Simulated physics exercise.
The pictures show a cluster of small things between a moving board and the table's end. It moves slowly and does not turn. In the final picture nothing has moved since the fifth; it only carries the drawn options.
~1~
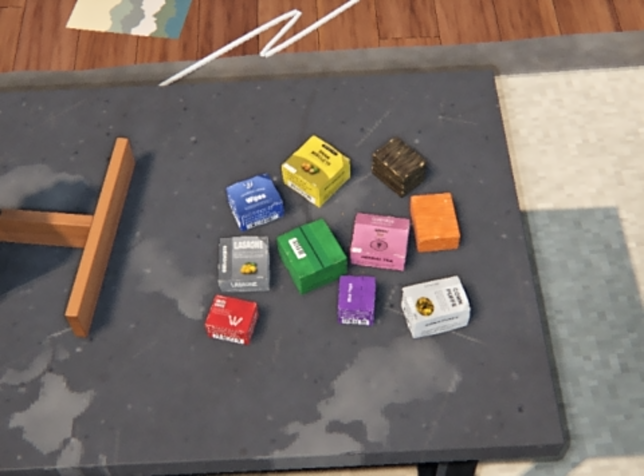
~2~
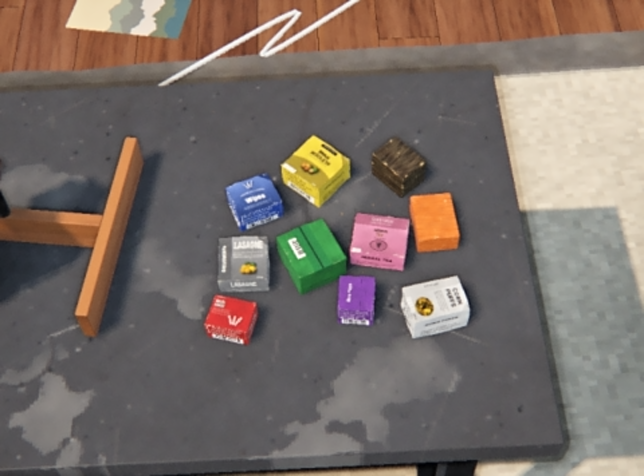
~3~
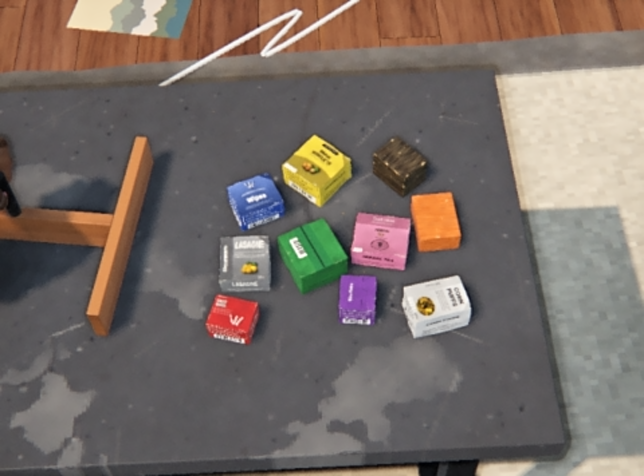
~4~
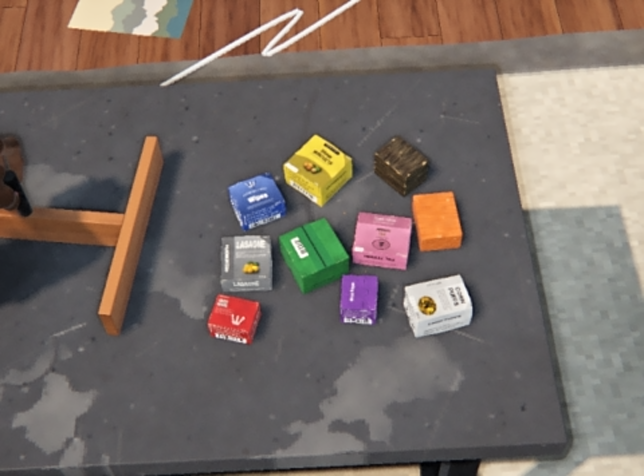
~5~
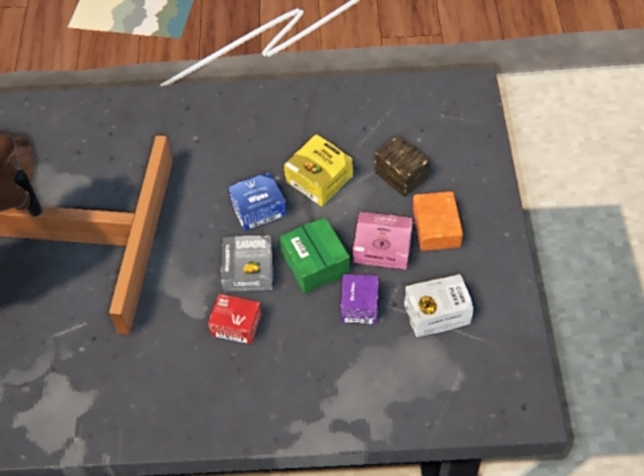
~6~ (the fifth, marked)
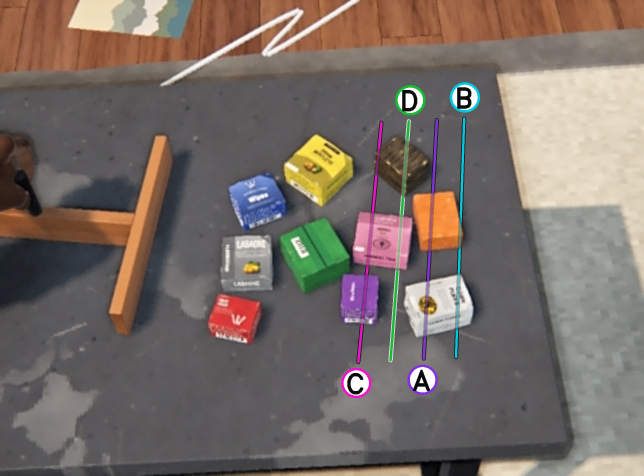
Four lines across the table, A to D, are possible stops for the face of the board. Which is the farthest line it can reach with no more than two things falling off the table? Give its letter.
Up to line A.
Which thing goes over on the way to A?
It is the orange block.
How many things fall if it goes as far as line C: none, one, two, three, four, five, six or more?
In all, none.
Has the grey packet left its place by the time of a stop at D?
By then, yes.
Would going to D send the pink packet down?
No.
On the marked copy, A at (431, 229); B at (461, 228); C at (371, 232); D at (401, 231).
With A. Early on, board (244, 214); red box (260, 318); blue box (282, 207).
Further on, board (349, 208); orange block (494, 196); pink packet (475, 232).
At the end, board (428, 204); orange block over the edge; white packet (539, 310); one fallen.
As for the rest, B drops four; C is within the limit but short; D is within the limit but short.
